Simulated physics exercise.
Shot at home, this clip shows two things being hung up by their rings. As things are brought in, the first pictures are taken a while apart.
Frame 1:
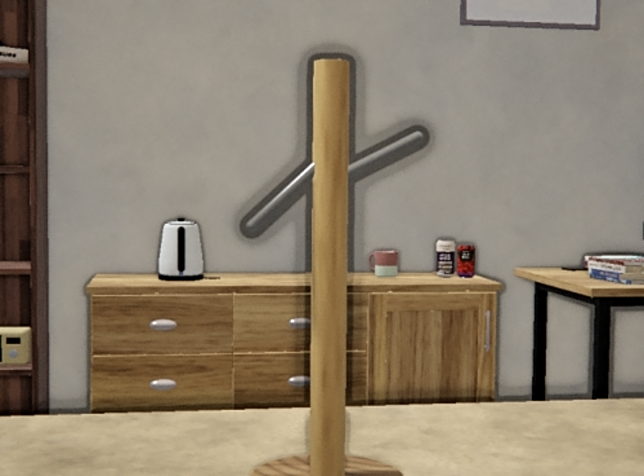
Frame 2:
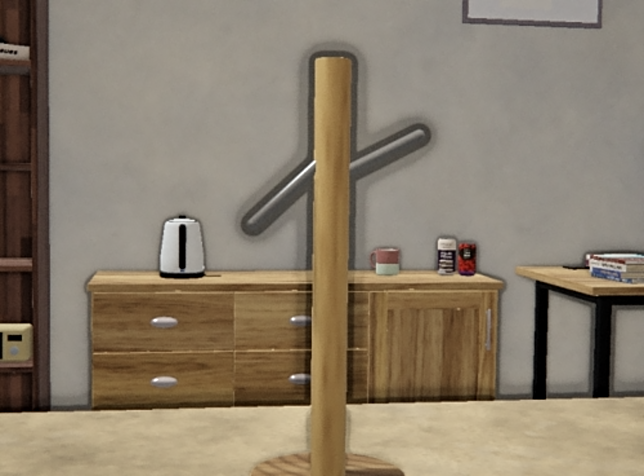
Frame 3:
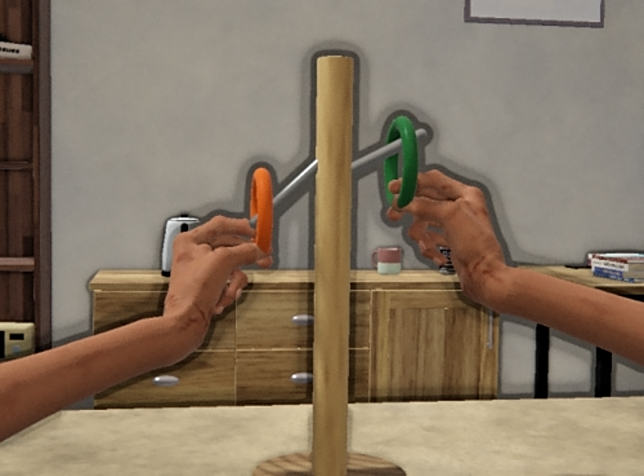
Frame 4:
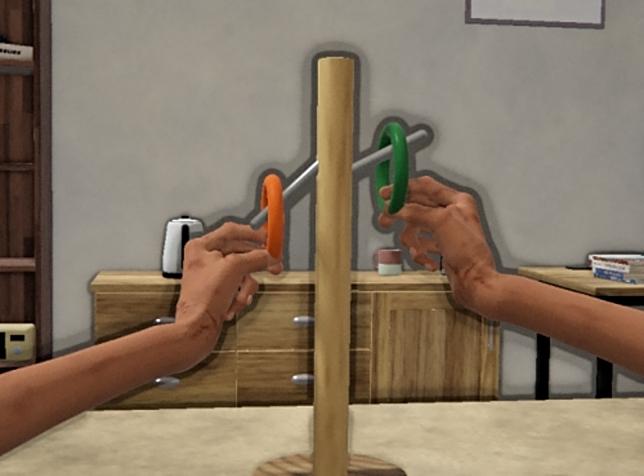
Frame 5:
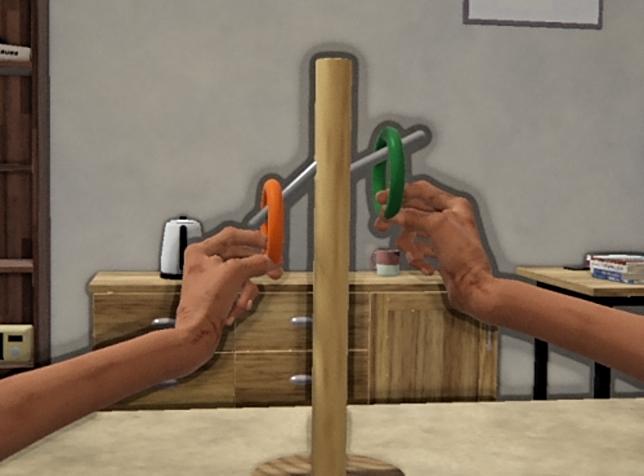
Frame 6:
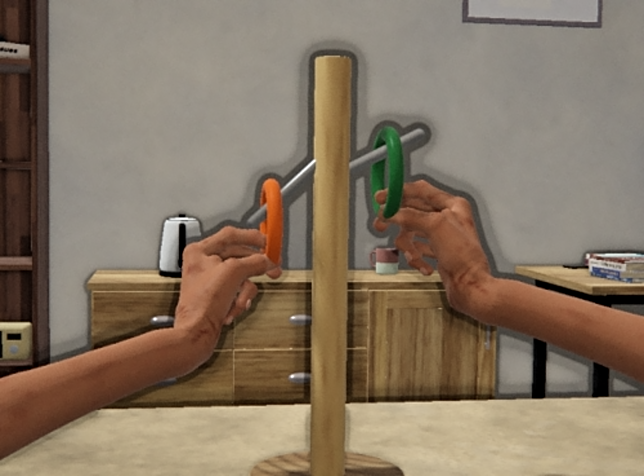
In a room, two hands bring an orange ring and a green ring onto a slanted rod.
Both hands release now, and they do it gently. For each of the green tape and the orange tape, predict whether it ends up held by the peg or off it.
Prediction: The green tape held by the peg; the orange tape off the peg.
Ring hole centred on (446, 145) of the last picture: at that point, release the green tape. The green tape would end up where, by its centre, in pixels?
It settles around (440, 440).
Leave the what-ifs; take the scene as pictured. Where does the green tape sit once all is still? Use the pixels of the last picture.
About (356, 192).
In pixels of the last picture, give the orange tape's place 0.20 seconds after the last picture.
About (246, 274).
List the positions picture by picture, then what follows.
In the first frame, peg stand (334, 279).
In the second frame, peg stand (335, 277).
In the third frame, still on the way; green tape (400, 164); peg stand (337, 276).
In the fourth frame, still on the way; orange tape (272, 220); peg stand (338, 278).
In the fifth frame, still on the way; green tape (388, 176); peg stand (336, 278).
In the sixth frame, in place, still held; green tape (387, 175); orange tape (271, 224); peg stand (335, 276).
Then, 0.20 s on from there, green tape turned 11° from its first pose near (383, 182); orange tape turned 40° from its first pose near (246, 274).
Then, 0.30 s on from there, green tape moving near (376, 183); orange tape on its way down near (220, 400).
In the end, the green tape stays on its peg, near (357, 191); the orange tape falls off.
